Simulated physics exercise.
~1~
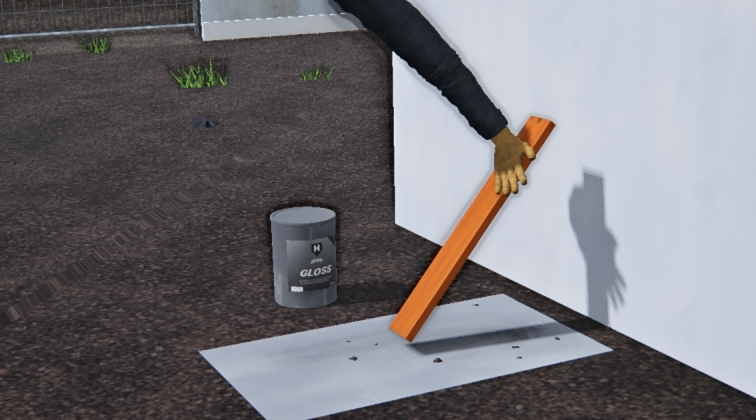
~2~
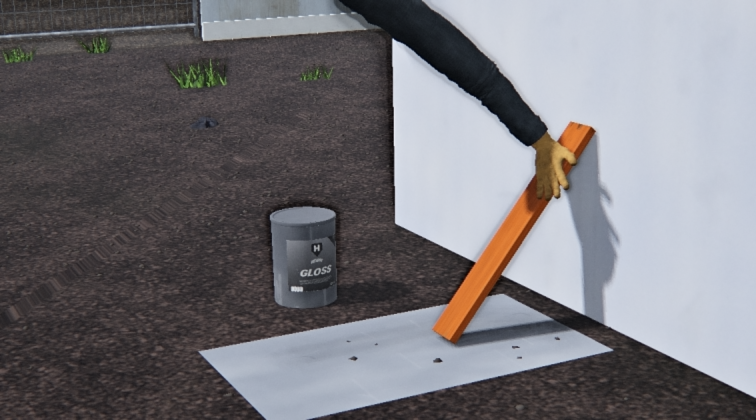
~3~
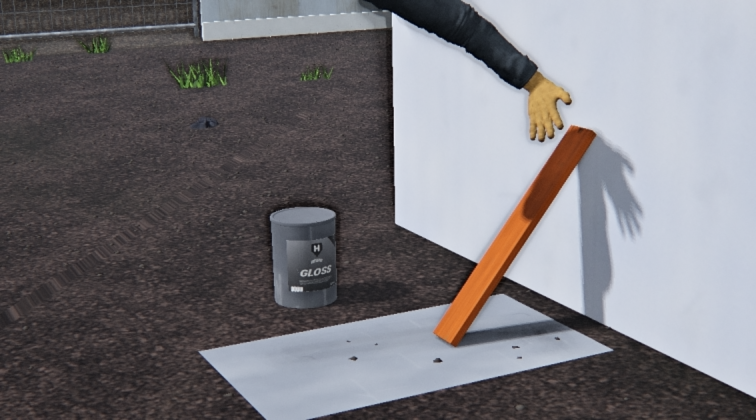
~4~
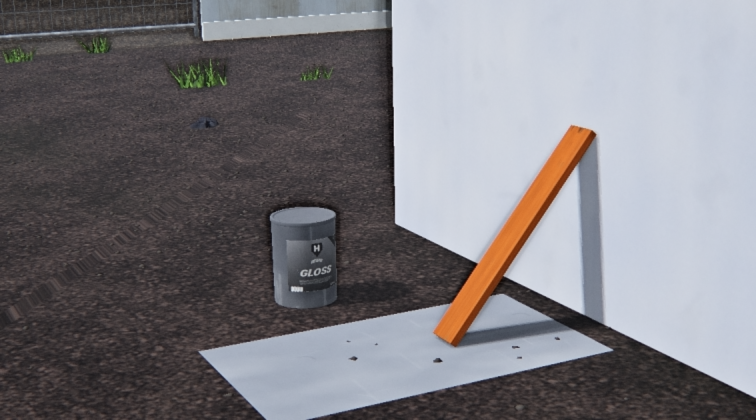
At the start, a gloved hand in a dark sleeve holds an orange plank at a slant, its lower end on a pale sheet on the dark ground, beside a white wall. A grey pail stands to the left. The hand moves the plank a short way to the right, until its top comes to the wall. Then the hand lets go and draws back, while the plank stays where it was set. Finally the arm is out of view, and the plank remains leaning on the wall, with the pail still in its place.
